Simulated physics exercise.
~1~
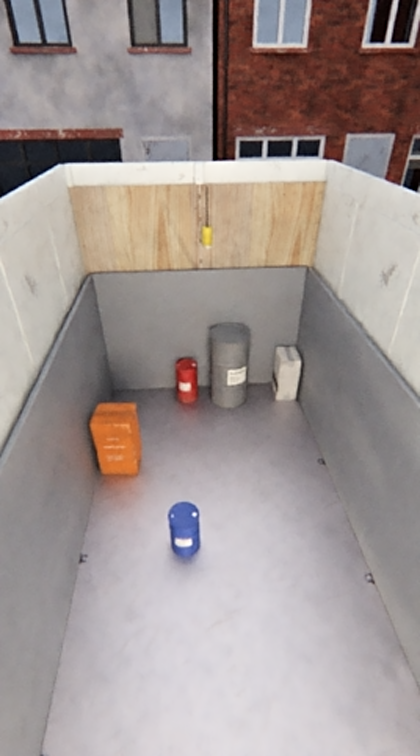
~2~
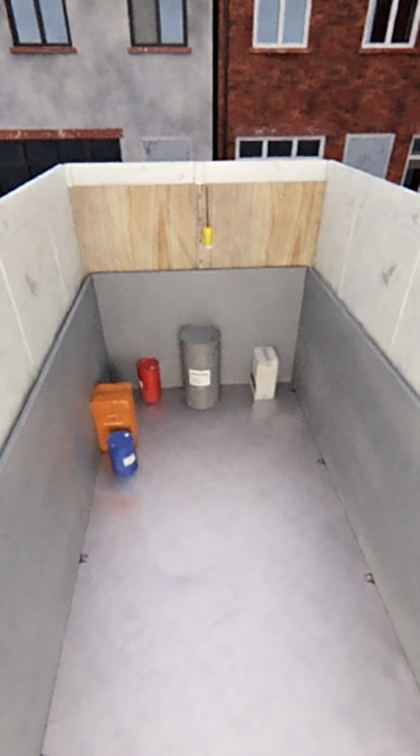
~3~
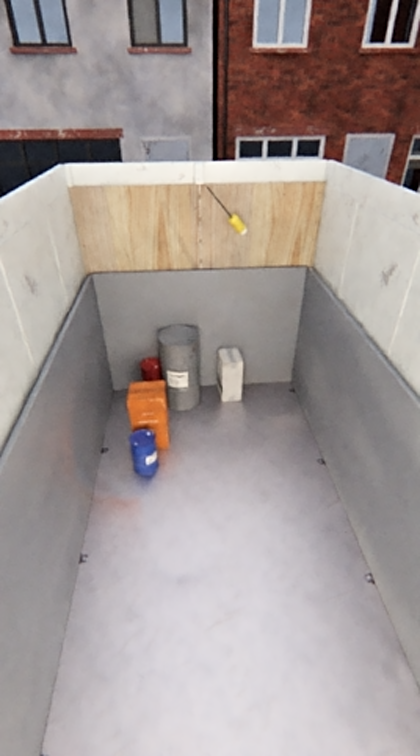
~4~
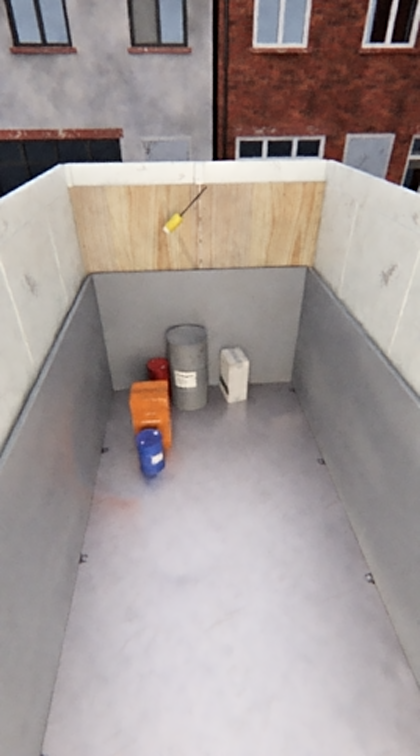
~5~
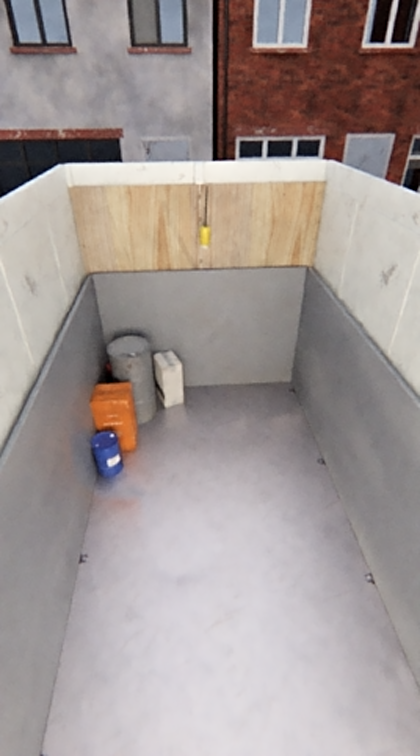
Containers slide left, some shift back right, then they bunch up near the left wall.
